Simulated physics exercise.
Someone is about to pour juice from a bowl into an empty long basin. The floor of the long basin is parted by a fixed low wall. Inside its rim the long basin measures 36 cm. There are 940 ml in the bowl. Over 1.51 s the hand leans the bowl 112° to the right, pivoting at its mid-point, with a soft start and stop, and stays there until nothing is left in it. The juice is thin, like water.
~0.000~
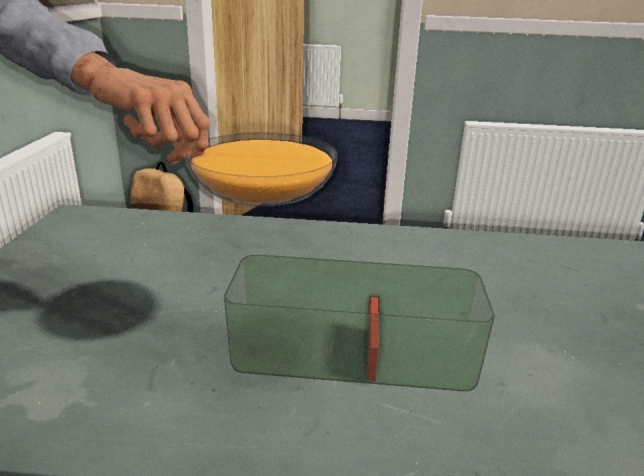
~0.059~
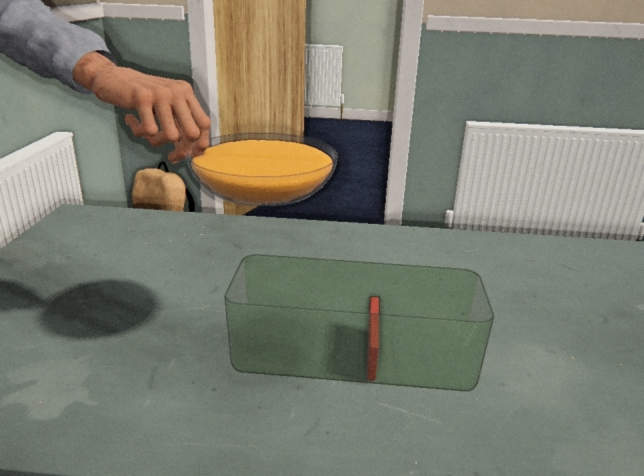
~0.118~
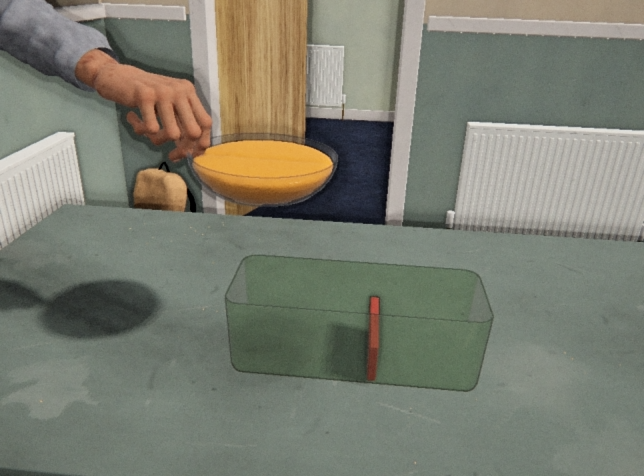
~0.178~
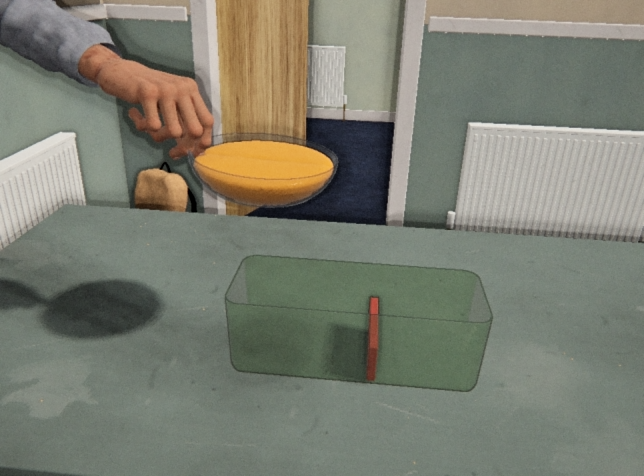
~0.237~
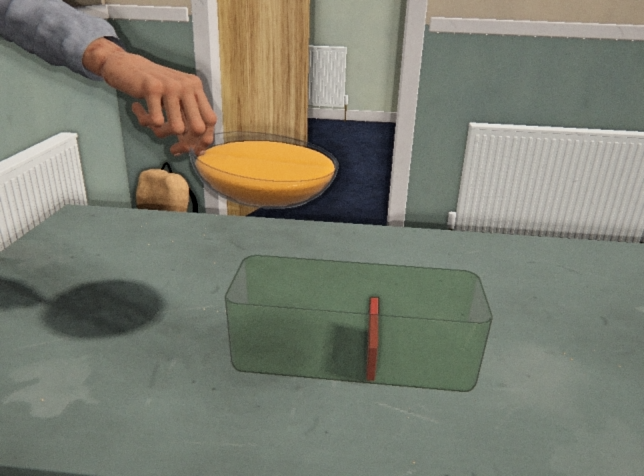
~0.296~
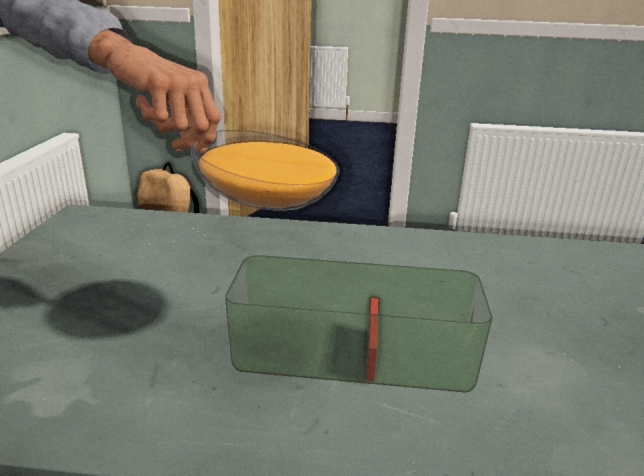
In a room with green walls and white radiators, a hand holds a clear bowl of orange juice above a table with a green see-through basin divided by a red wall, then slowly leans the bowl slightly to the right.
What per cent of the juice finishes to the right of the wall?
The far part has some 52 per cent.
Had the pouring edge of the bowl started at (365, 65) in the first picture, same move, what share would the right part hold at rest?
Then about 75 per cent.
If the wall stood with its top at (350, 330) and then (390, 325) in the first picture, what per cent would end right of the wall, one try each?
In turn about 70 and 30 per cent.
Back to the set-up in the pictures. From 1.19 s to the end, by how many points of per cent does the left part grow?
About 0 per cent.
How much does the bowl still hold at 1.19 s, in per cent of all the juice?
Near 0 in a hundred.
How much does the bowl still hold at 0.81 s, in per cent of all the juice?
About 18 per cent.
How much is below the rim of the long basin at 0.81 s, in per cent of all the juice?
Near 38 in a hundred.
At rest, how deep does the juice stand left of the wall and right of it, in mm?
Some 14 mm on the left and 26 mm on the right.
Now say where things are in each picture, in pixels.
In the first picture, it leans 0°; its right rim is at (336, 158); the juice meets the walls at (195, 154) and (334, 162); the long basin's rim runs from (234, 278) to (486, 296); the wall's top is at (374, 321).
In the second picture, it leans 0°; its right rim is at (336, 159); the juice meets the walls at (196, 154) and (334, 162).
In the third picture, it leans 2°; its right rim is at (337, 161); the juice meets the walls at (197, 154) and (334, 164).
In the fourth picture, it leans 4°; its right rim is at (337, 164); the juice meets the walls at (197, 153) and (334, 166).
In the fifth picture, it leans 7°; its right rim is at (337, 168); the juice meets the walls at (199, 153) and (335, 166).
In the sixth picture, it leans 10°; its right rim is at (338, 173); the juice meets the walls at (202, 154) and (338, 168).
After 0.81 s the tilt is 62° and 19 per cent is still to pour, 6 is left of the wall and 33 right of it.
After 1.19 s the tilt is 100° and 0 per cent is still to pour, 39 is left of the wall and 52 right of it.
After 1.58 s the tilt is 112° and 0 per cent is still to pour, 40 is left of the wall and 52 right of it.
After 2.01 s the tilt is 112° and 0 per cent is still to pour, 40 is left of the wall and 52 right of it.
In the end 40 per cent lies left of the wall, 52 right of it and 8 outside.
